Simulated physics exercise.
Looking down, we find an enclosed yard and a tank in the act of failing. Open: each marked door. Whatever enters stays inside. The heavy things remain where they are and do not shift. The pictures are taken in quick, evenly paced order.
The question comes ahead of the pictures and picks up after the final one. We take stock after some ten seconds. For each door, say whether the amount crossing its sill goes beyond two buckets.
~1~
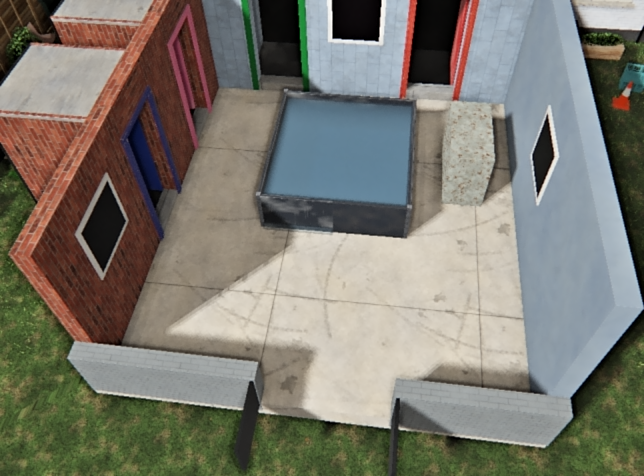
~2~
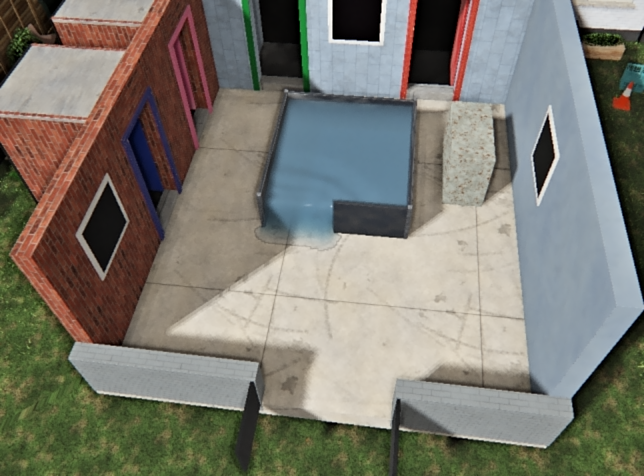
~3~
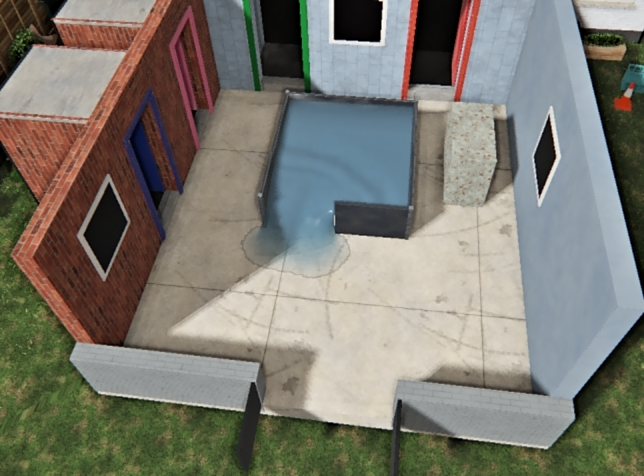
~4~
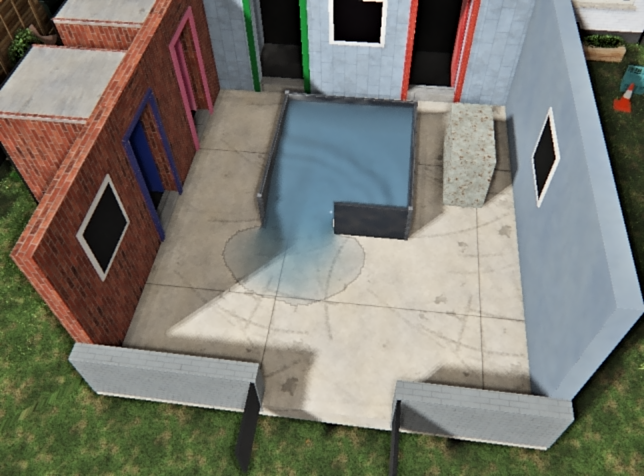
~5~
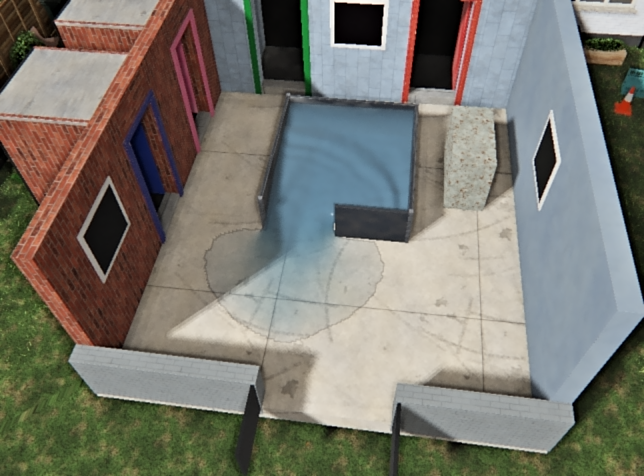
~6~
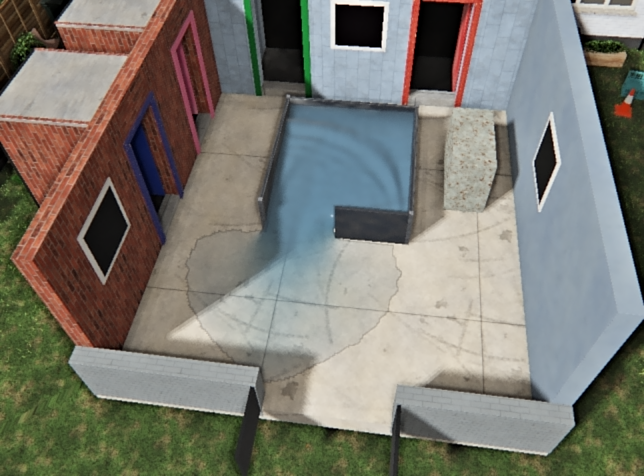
My prediction: Blue door: Little enough water, pink door: Little enough water, red door: Little enough water, green door: Little enough water.
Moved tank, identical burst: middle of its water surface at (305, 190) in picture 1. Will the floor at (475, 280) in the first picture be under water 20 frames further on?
Unflooded.
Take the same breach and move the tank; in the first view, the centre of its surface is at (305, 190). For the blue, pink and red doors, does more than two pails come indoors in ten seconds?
Results - blue door: Doesn't reach it; pink door: Doesn't reach it; red door: Doesn't reach it.
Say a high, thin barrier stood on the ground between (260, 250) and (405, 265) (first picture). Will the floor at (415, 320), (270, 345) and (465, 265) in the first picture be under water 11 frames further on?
Results in order: Bone-dry / bone-dry / swamped.
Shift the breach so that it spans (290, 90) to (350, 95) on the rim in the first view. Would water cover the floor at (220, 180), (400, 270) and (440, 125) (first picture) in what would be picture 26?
Submerged, unwetted, submerged.
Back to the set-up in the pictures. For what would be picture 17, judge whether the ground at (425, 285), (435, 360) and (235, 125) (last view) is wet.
In that order the points end up high and dry, soaked and high and dry.
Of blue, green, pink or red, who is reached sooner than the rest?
That's the blue-painted one.
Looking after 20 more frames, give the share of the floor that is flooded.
40 %.
A moment on, water covers 35 % of the floor; the blue door not reached, the pink door not reached, the red door not reached, the green door not reached.
Next, water covers 35 % of the floor; the blue door not reached, the pink door not reached, the red door not reached, the green door not reached.
Then, water covers 40 % of the floor; the blue door wet at the sill, nothing in, the pink door not reached, the red door not reached, the green door not reached.
Later, water covers 70 % of the floor; the blue door wet at the sill, nothing in, the pink door wet at the sill, nothing in, the red door not reached, the green door wet at the sill, nothing in.
In the end, water covers 95 % of the floor; the blue door wet at the sill, nothing in, the pink door under two buckets in, the red door wet at the sill, nothing in, the green door wet at the sill, nothing in.
